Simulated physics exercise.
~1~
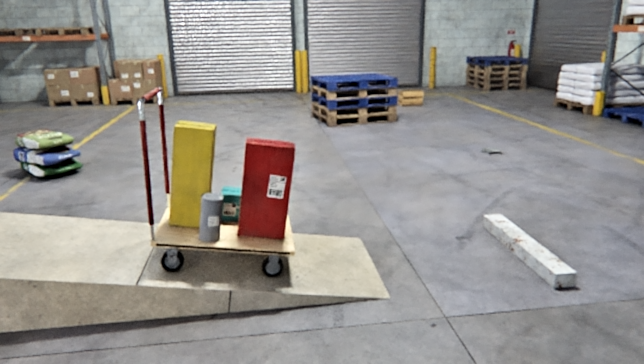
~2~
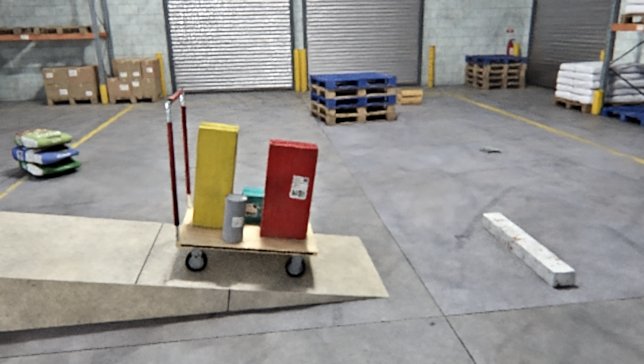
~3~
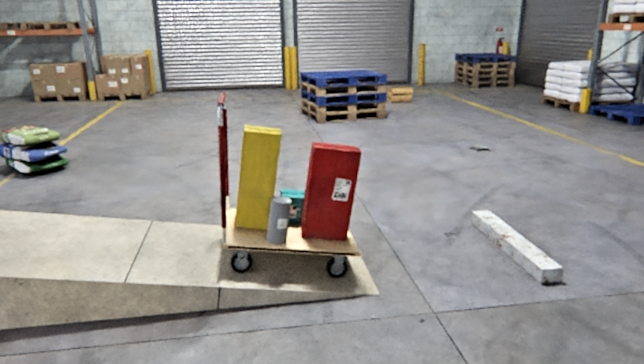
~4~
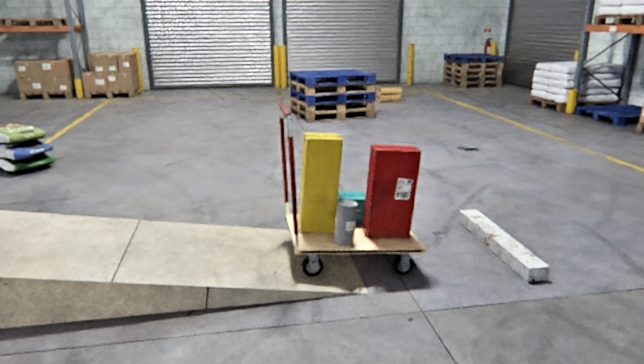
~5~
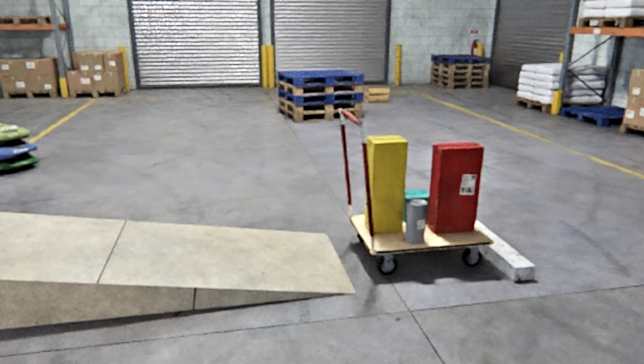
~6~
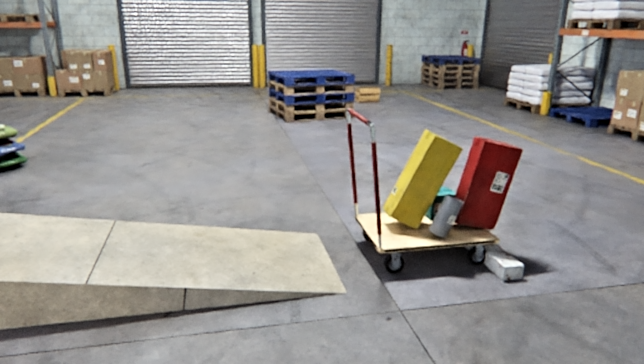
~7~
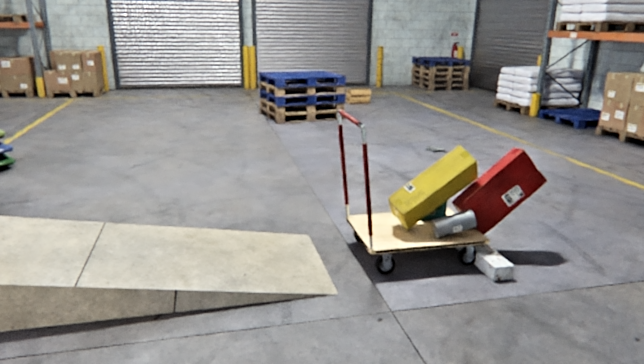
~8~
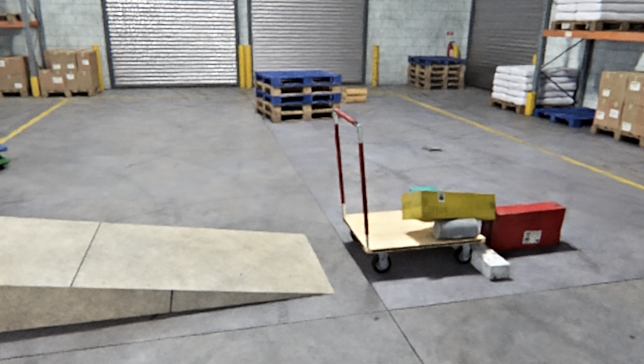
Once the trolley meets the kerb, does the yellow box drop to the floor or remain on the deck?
The yellow box tips over towards the right but remains on the deck, lying on its side.
